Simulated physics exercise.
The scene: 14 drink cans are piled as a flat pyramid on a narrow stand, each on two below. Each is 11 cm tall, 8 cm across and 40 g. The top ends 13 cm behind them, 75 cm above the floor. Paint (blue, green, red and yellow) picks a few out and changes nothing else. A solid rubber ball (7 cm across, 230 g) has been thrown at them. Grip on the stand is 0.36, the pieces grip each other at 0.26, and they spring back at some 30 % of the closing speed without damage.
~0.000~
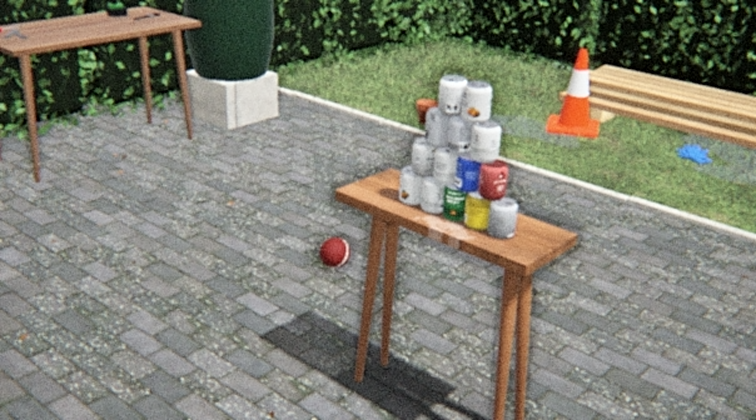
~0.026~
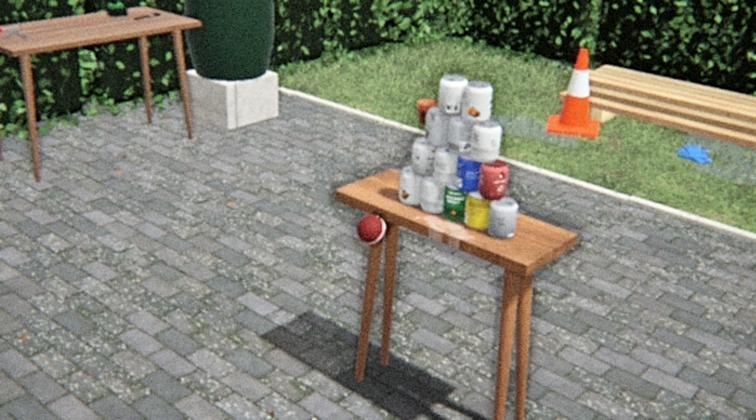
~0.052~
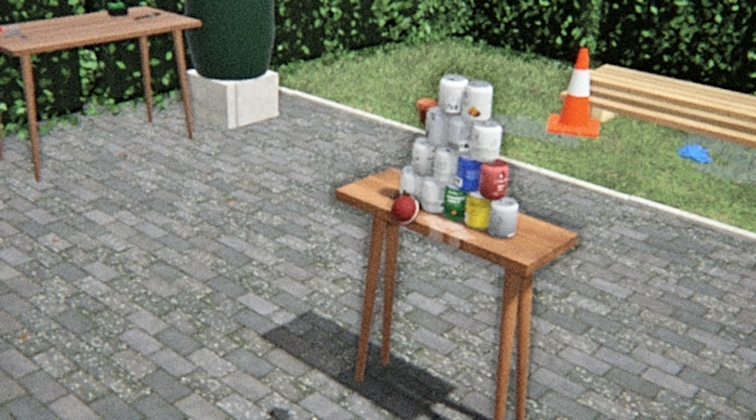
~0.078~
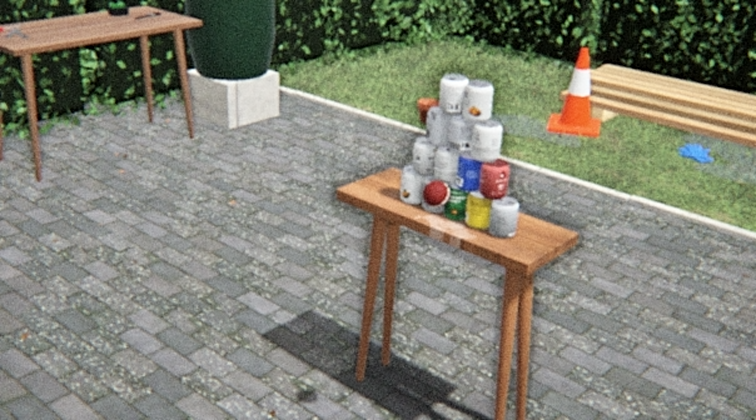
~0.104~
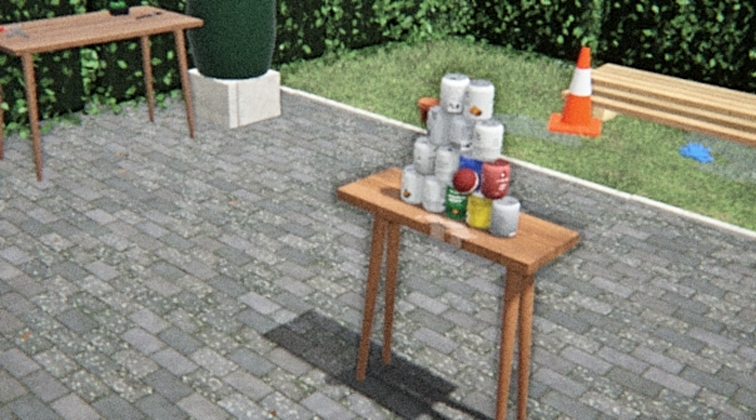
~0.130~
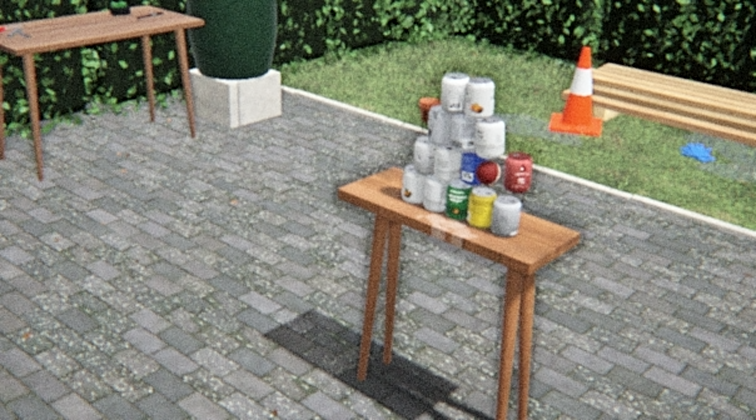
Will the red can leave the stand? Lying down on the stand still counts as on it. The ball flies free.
The red can goes over the edge.
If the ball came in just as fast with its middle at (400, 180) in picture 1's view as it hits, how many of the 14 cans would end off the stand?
In that case 4.
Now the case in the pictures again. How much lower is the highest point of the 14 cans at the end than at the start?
Roughly 10 cm.
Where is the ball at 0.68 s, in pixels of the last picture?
At about (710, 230).
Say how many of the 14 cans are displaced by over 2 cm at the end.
It is 8.
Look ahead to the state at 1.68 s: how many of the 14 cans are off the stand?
At that moment 7.
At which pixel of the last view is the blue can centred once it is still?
At about (487, 190).
After 0.34 s, ball still moving; 1 of the 14 cans off the stand; red can 38° from how it stood, 17 cm lower; blue can 3° from how it stood, 21 cm lower.
After 0.68 s, ball still moving; 3 of the 14 cans off the stand; red can 30° from how it stood, 85 cm lower; blue can upside down.
After 1.16 s, ball still moving; 5 of the 14 cans off the stand; red can upside down; blue can 55° from how it stood, 81 cm lower.
After 1.68 s, ball still moving; 7 of the 14 cans off the stand; red can on its side; blue can on its side.
In the end (1.9 s), ball rolling away; 7 of the 14 cans off the stand; red can on its side; blue can on its side; yellow can unmoved. From the last view, middles, blue can near (487, 190).
